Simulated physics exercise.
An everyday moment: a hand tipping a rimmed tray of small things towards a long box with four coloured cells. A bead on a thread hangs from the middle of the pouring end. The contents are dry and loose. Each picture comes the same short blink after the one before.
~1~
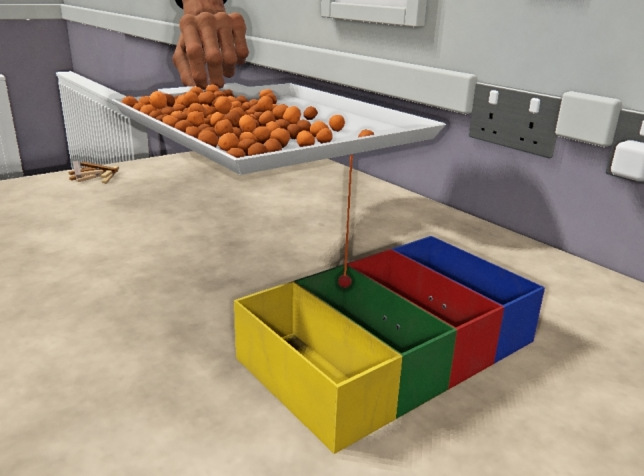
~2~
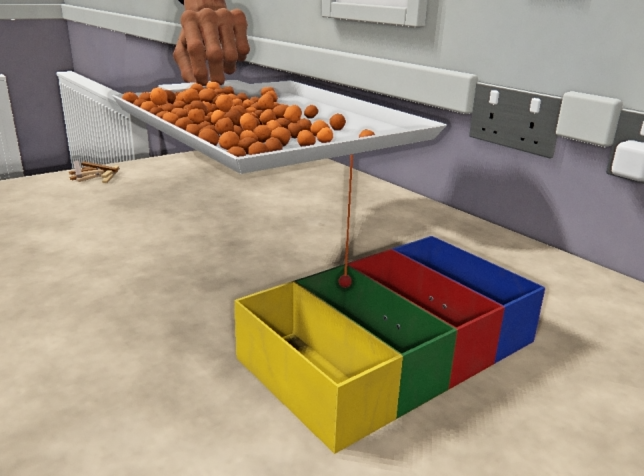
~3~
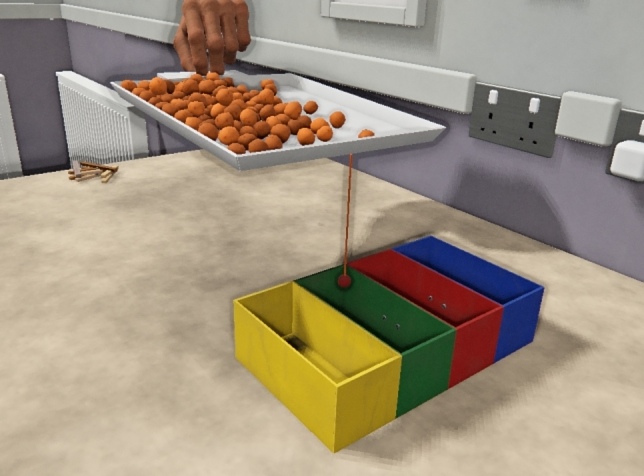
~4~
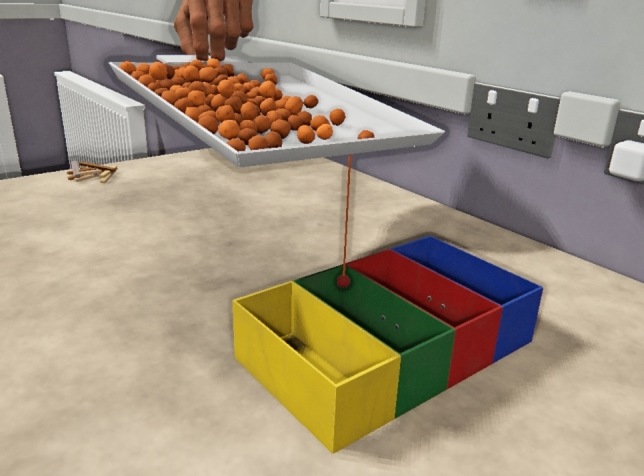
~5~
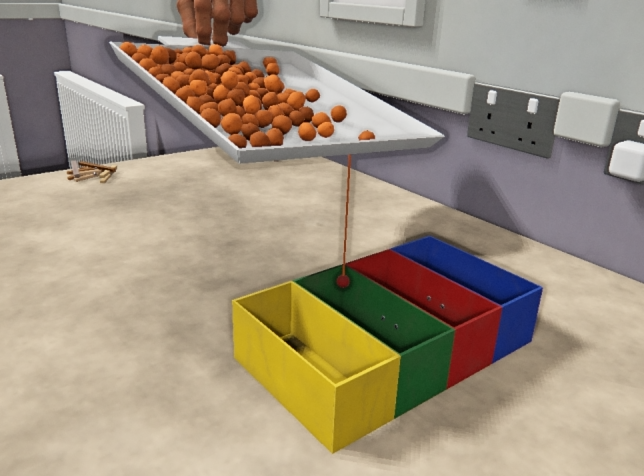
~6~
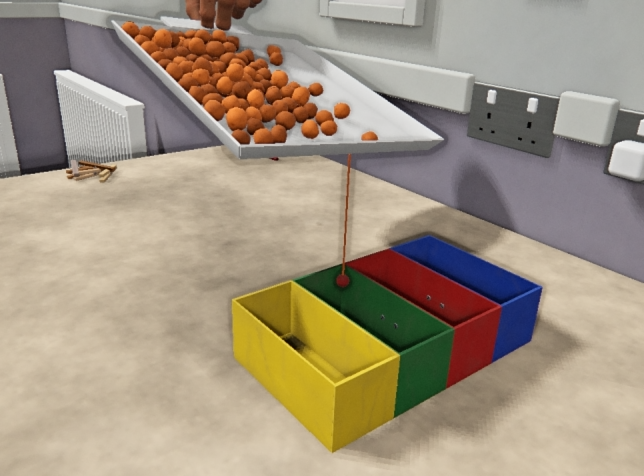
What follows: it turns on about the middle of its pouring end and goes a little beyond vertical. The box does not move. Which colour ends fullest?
Fullest: The red cell.
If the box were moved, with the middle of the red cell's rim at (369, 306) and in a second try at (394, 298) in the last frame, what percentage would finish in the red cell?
About 20 and 30 per cent.
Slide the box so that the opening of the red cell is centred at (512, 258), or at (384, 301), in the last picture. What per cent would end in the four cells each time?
The first gives 70 %, the second 70 %.
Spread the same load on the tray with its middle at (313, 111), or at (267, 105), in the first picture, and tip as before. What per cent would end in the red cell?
First some 30, then 40 per cent.
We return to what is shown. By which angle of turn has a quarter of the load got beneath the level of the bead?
Near 60 degrees.
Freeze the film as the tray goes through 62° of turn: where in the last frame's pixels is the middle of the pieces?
Around (414, 173).
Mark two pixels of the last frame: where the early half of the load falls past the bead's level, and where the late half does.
The first part at (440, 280); the rest at (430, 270).
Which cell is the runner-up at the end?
It is the blue cell.
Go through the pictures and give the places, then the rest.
The first frame shows corners of the pouring end at (240, 156) and (435, 123), level; middle of the load at (223, 121), coated peanuts; bead on its thread at (345, 281); yellow cell at (368, 397); green cell at (426, 367); red cell at (476, 341); blue cell at (520, 319).
The second frame shows corners of the pouring end at (240, 155) and (435, 124), level; middle of the load at (223, 118).
The third frame shows corners of the pouring end at (240, 152) and (435, 126), tipped barely, lowest at the right corner; middle of the load at (223, 111).
The fourth frame shows corners of the pouring end at (241, 149) and (434, 129), tipped a little, lowest at the right corner; middle of the load at (223, 101).
The fifth frame shows corners of the pouring end at (242, 145) and (434, 133), tipped a little, lowest at the right corner; middle of the load at (224, 90).
The sixth frame shows corners of the pouring end at (244, 141) and (434, 136), tipped clearly, lowest at the right corner; middle of the load at (227, 80), a stray few on the move; yellow cell at (366, 396); green cell at (424, 366); red cell at (474, 341); blue cell at (517, 319).
Soon after the last picture, tray tipped steeply; about half on the tray; a small part in the blue cell; a small part in the red cell; a small part in the green cell; a stray few in the yellow cell; about a quarter falling or outside the box.
A little later, tray tipped past a quarter turn; about a third in the red cell; about a quarter in the blue cell; about a quarter in the green cell; a small part in the yellow cell; a small part falling or outside the box.
Later still, tray tipped past a quarter turn; about a third in the red cell; about a quarter in the blue cell; about a quarter in the green cell; a small part in the yellow cell; a small part falling or outside the box.
At rest, tray tipped past a quarter turn; about a third in the red cell; about a quarter in the blue cell; about a quarter in the green cell; a small part in the yellow cell; a small part outside the box.
